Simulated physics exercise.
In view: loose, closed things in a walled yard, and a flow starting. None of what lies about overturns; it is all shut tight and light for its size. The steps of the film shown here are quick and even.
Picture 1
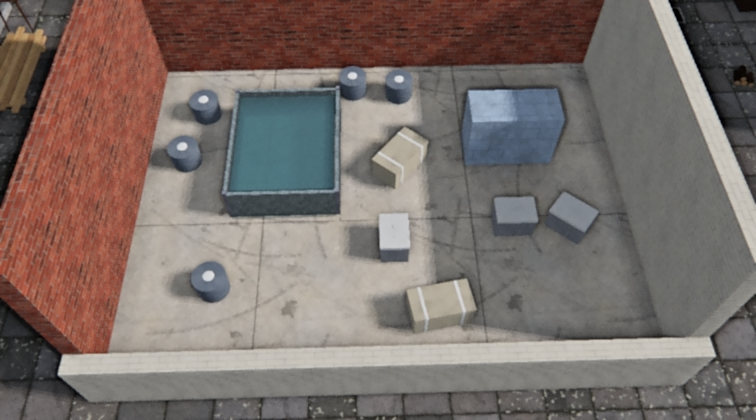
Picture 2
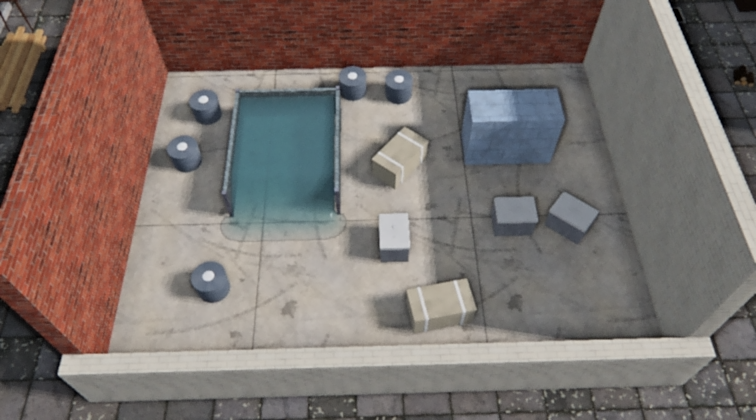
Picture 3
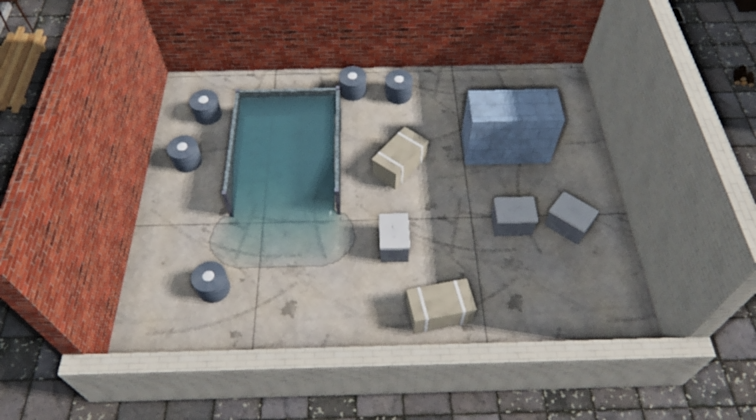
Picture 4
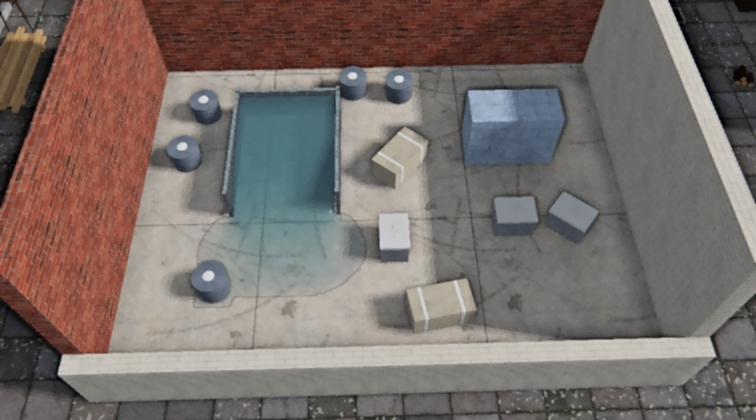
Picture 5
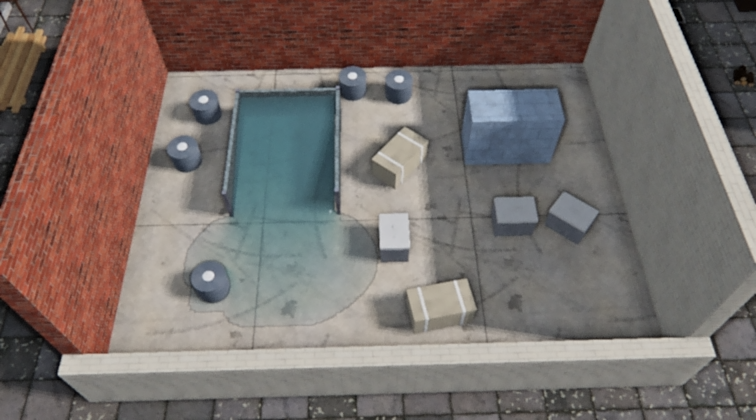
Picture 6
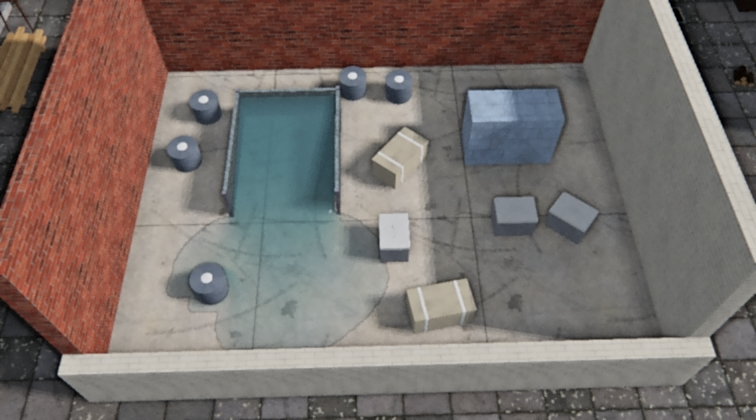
A walled yard held a teal pool, grey drums, crates and blocks; the pool's near side opened and water spread across the floor toward the viewer, around one drum, while the objects barely moved.
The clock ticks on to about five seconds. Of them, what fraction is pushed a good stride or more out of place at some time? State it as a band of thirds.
It falls in the band below one third.
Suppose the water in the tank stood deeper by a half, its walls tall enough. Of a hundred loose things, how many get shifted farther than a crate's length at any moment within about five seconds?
Something like 60 % of the loose things.
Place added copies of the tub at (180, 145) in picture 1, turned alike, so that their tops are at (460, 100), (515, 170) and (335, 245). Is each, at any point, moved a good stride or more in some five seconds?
Here's the rundown: Never gets far, never gets far, and finally sent far off.
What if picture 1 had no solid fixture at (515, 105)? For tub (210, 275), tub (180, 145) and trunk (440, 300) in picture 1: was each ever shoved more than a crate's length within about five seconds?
The first traveled far, the second remained nearby, and the third traveled far.
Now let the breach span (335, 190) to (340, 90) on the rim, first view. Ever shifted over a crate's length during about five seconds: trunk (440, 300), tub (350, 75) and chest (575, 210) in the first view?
Falls short, falls short, travels that far.
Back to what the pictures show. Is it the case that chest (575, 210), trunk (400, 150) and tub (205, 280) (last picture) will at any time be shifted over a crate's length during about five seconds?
Short of that; short of that; goes that far.
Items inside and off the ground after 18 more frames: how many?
That adds up to 1.
A moment on, 0 of 10 are well off their spots; 0 afloat.
Next, 1 of 10 are well off their spots; 1 afloat.
Later, 2 of 10 are well off their spots; 1 afloat.
In the end, 2 of 10 are well off their spots, and 2 have been at some point; 1 afloat.
